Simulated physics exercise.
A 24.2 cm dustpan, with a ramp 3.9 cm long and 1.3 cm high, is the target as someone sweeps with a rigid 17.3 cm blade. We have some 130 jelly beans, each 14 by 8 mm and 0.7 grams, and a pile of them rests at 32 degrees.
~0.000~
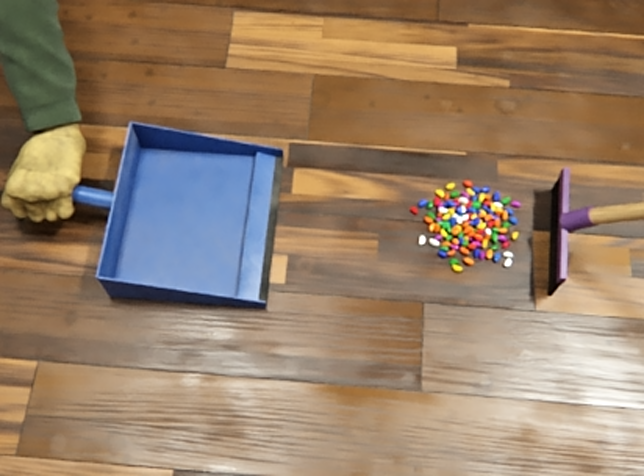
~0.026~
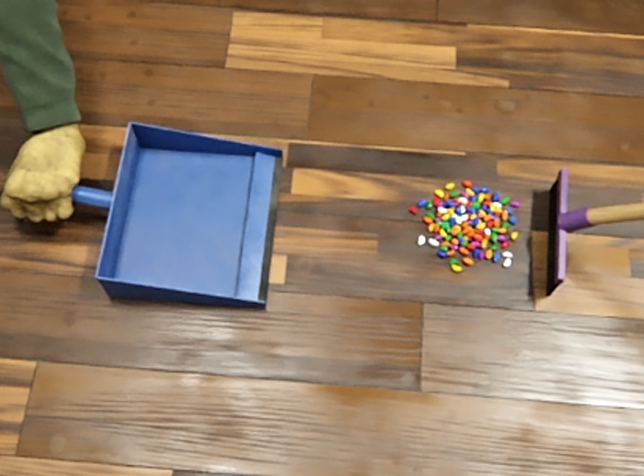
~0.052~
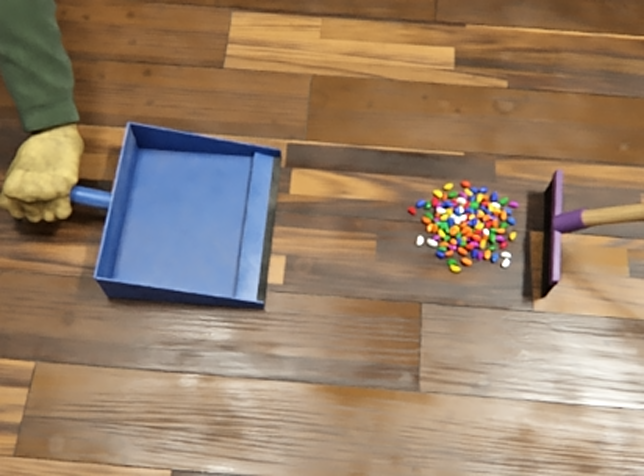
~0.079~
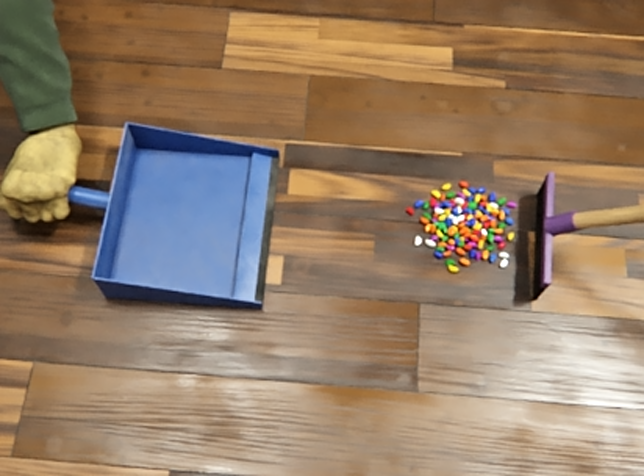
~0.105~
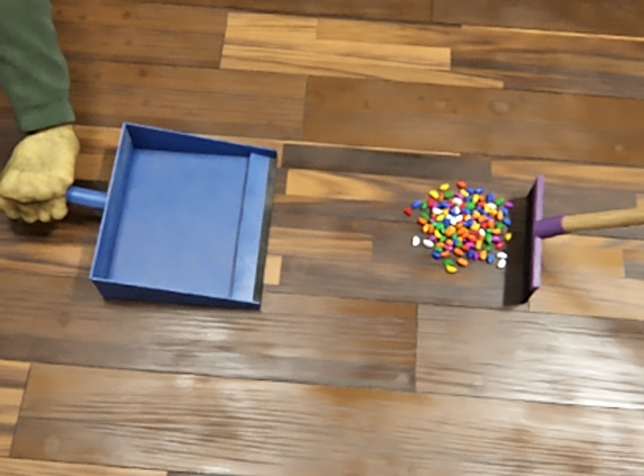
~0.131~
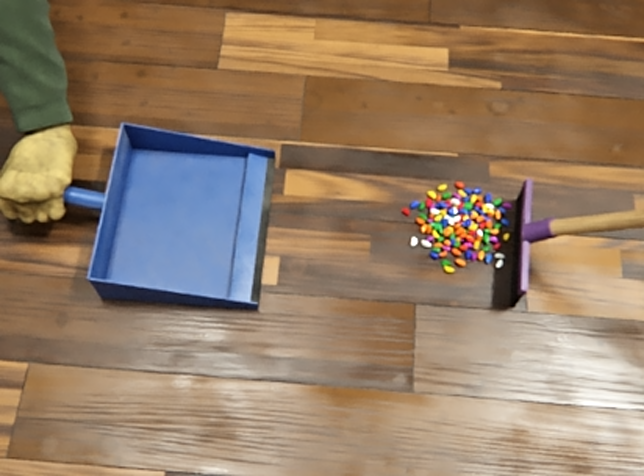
A purple broom-like tool with a wooden handle slid a short way left across the wood floor to the edge of a colorful candy pile, while a gloved hand held a blue dustpan nearly still.
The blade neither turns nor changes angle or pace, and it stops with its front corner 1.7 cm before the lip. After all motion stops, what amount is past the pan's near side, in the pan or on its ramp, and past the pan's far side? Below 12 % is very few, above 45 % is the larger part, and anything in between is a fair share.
Near side: Very few, pan: Very few, far side: Very few.
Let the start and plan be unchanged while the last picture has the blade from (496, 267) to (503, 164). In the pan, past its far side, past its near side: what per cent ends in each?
Pan: 30, far side: 30, near side: 0.
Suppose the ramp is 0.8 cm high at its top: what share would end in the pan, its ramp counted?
That change would give about 0 per cent.
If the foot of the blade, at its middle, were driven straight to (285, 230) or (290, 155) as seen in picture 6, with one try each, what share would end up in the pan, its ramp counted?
I'd expect around 35 percent, then around 15 percent.
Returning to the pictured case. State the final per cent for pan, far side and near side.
Near side 10 %, pan 0 %, far side 0 %.
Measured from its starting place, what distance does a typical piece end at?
I'd put it near 10 cm.
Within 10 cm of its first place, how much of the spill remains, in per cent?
The figure is some 55 percent.
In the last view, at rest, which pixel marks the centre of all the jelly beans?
Somewhere around (377, 219) in the final frame.
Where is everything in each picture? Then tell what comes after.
Blade from (561, 279) to (564, 174), moved 0.0 cm, 0 of the pieces shifted so far; middle of the pieces at (468, 222); pan at (187, 223), in the first picture.
Blade from (559, 280) to (562, 175), moved 0.2 cm, 0 of the pieces shifted so far; middle of the pieces at (467, 222), in the second picture.
Blade from (554, 281) to (557, 176), moved 0.8 cm, 0 of the pieces shifted so far; middle of the pieces at (465, 222), in the third picture.
Blade from (545, 284) to (549, 178), moved 1.8 cm, 0 of the pieces shifted so far; middle of the pieces at (464, 222), in the fourth picture.
Blade from (534, 287) to (538, 181), moved 3.1 cm, 0 of the pieces shifted so far; middle of the pieces at (461, 223), in the fifth picture.
Blade from (522, 291) to (527, 185), moved 4.5 cm, 1 of the pieces shifted so far; middle of the pieces at (459, 223); pan at (179, 224). Its pace works out near 0.56 m/s, heading 24 degrees towards the viewer's side, in the sixth picture.
After 0.45 s, middle of the blade 20 cm from the lip; 0 % over the lip, far side 0 %, near side 0 %.
After 0.66 s, middle of the blade 9 cm from the lip; 0 % over the lip, far side 0 %, near side 5 %.
After 0.99 s, middle of the blade 2 cm from the lip; 0 % over the lip, far side 0 %, near side 10 %.
At rest (2.7 s), near side 10 %, pan 0 %, far side 0 %, in front of the lip or behind the blade 90 %.
